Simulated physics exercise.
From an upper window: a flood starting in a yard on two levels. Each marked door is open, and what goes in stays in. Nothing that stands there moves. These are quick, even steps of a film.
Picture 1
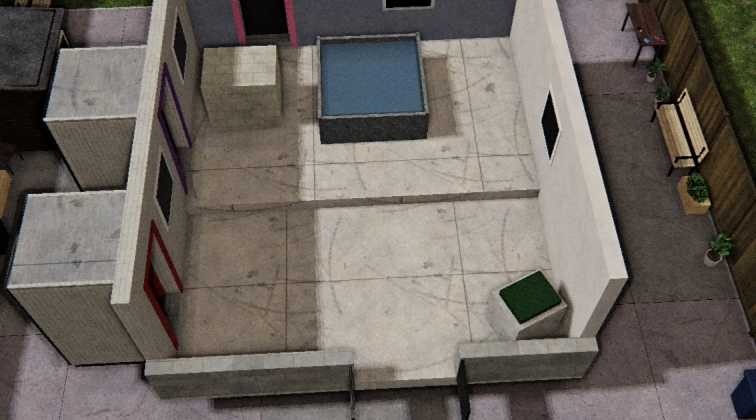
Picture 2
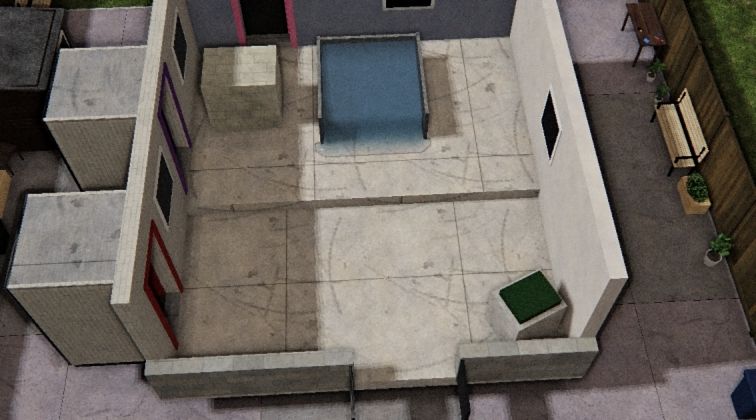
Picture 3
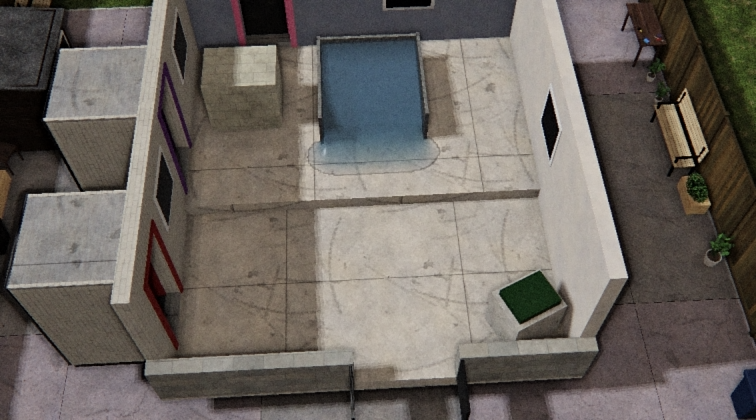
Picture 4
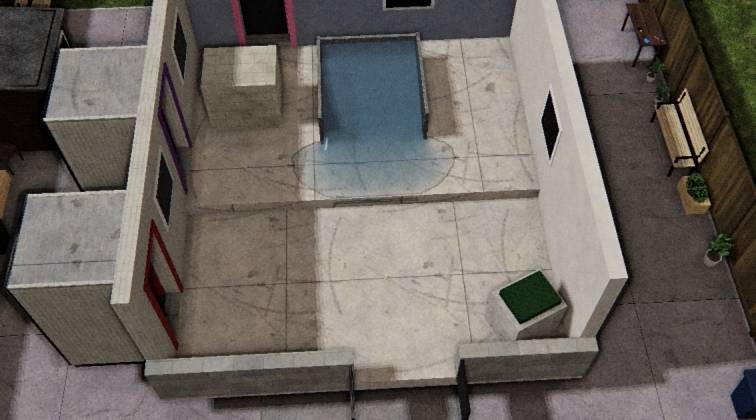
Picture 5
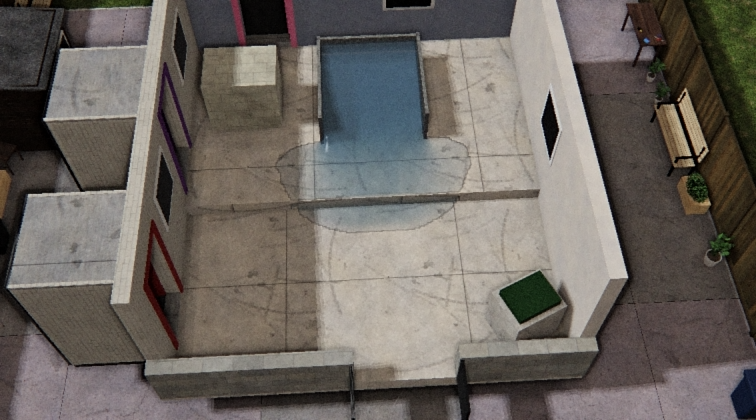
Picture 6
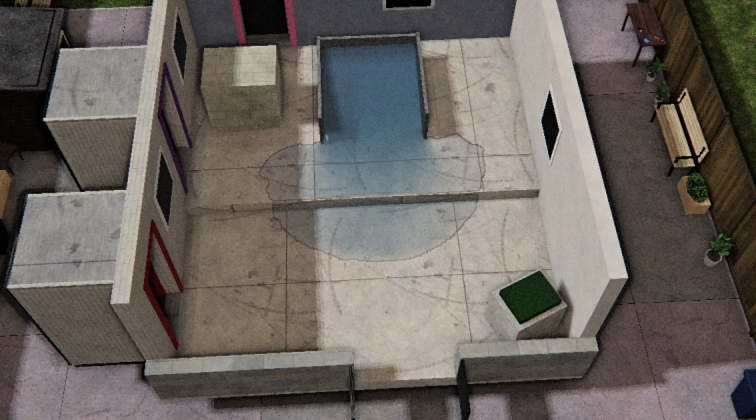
A walled yard on two levels is seen from high above, the view fixed, with paving and benches beside a wooden fence at right. A dark-rimmed tank of blue water stands at the back beside a pale block, with red, purple and pink door surrounds and a green-topped block at lower right. The tank's front opens and water pours out, spreading in a widening sheet across the upper paving, then over the step onto the lower level.
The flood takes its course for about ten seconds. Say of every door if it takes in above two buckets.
The purple door admits no more than that; the red door lets in a lot; the pink door admits no more than that.
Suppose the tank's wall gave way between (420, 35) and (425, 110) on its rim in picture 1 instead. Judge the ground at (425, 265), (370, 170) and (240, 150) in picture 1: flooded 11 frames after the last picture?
As listed: Clear, dry, not flooded.
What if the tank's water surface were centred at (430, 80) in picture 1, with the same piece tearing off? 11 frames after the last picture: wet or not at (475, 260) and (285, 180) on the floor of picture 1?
In that order: Flooded, not flooded.
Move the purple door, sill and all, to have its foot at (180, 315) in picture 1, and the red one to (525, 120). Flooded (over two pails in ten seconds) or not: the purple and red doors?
Purple door is over, red door is under.
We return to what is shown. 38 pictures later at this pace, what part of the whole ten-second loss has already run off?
I make it 75 per cent.
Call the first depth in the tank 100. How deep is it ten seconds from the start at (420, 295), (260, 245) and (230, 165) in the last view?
In that order: 8, 8 and 0 per cent.
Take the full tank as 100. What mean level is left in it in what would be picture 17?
Roughly 28 per cent.
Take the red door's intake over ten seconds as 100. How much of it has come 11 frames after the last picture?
Close to 0 %.
A moment on, water covers 45 % of the floor; the purple door not reached, the red door not reached, the pink door not reached.
Next, water covers 60 % of the floor; the purple door not reached, the red door not reached, the pink door not reached.
Then, water covers 60 % of the floor; the purple door not reached, the red door under two buckets in, the pink door not reached.
Later, water covers 60 % of the floor; the purple door not reached, the red door over two buckets in, the pink door not reached.
In the end, water covers 55 % of the floor; the purple door not reached, the red door far over two buckets in, the pink door not reached.
